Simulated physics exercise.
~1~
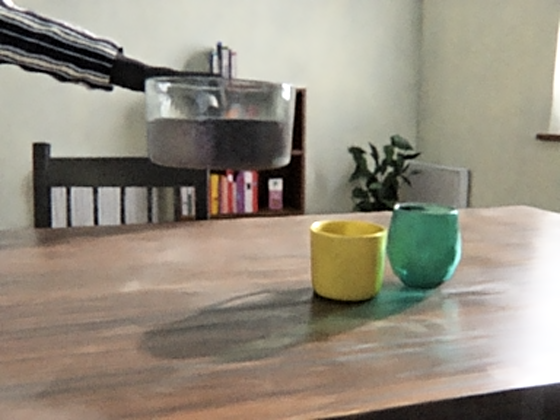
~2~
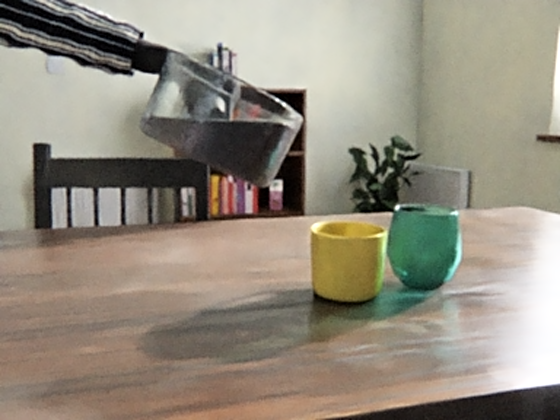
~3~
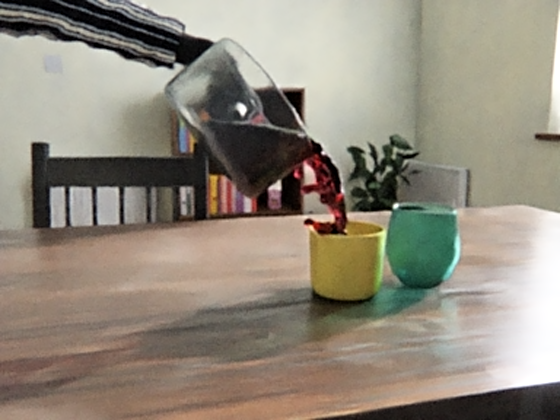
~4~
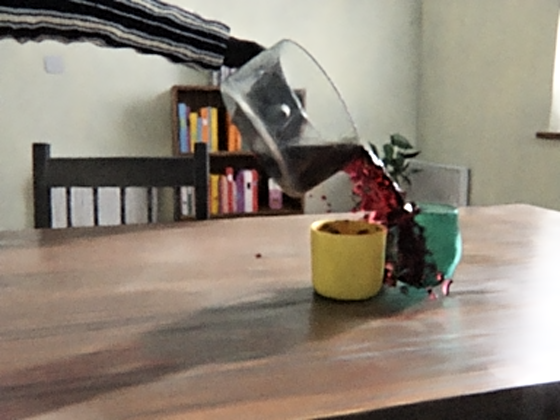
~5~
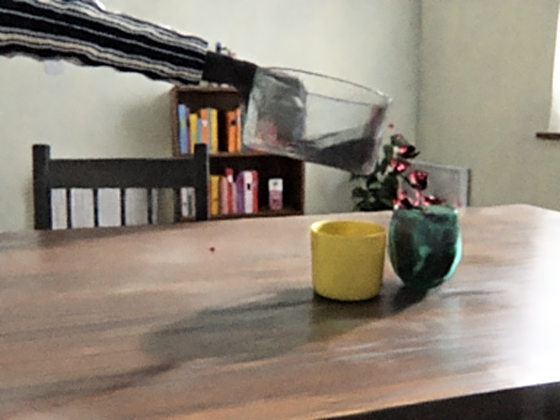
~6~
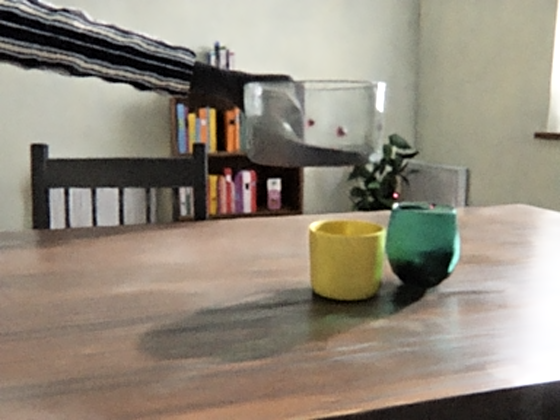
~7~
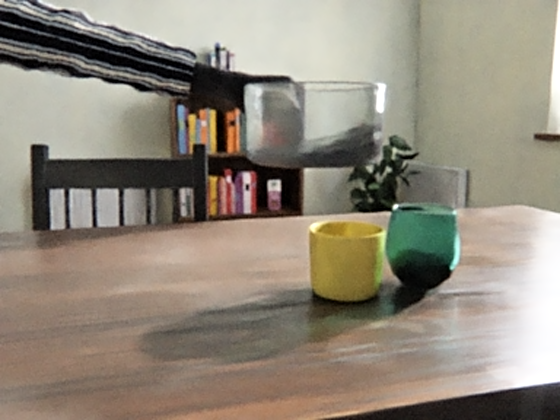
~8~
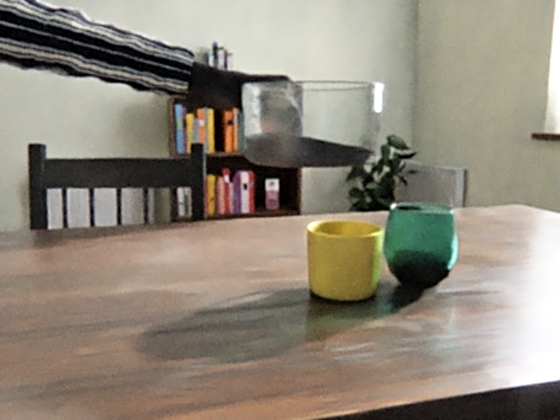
A clear glass pot of dark red liquid is held by an arm in a black-and-white striped sleeve above a wooden table, seen from slightly above its near side. Below stand a yellow mug and, to its right, a round-bellied green glass, with a dark chair, a bookshelf and a plant behind. The hand tips the pot to the right, and red liquid pours into the mug. Still tilted, the pot sweeps right, its splashing stream reaching the green glass. The hand levels it and holds it still, some liquid left inside, with dark liquid resting in the green glass.
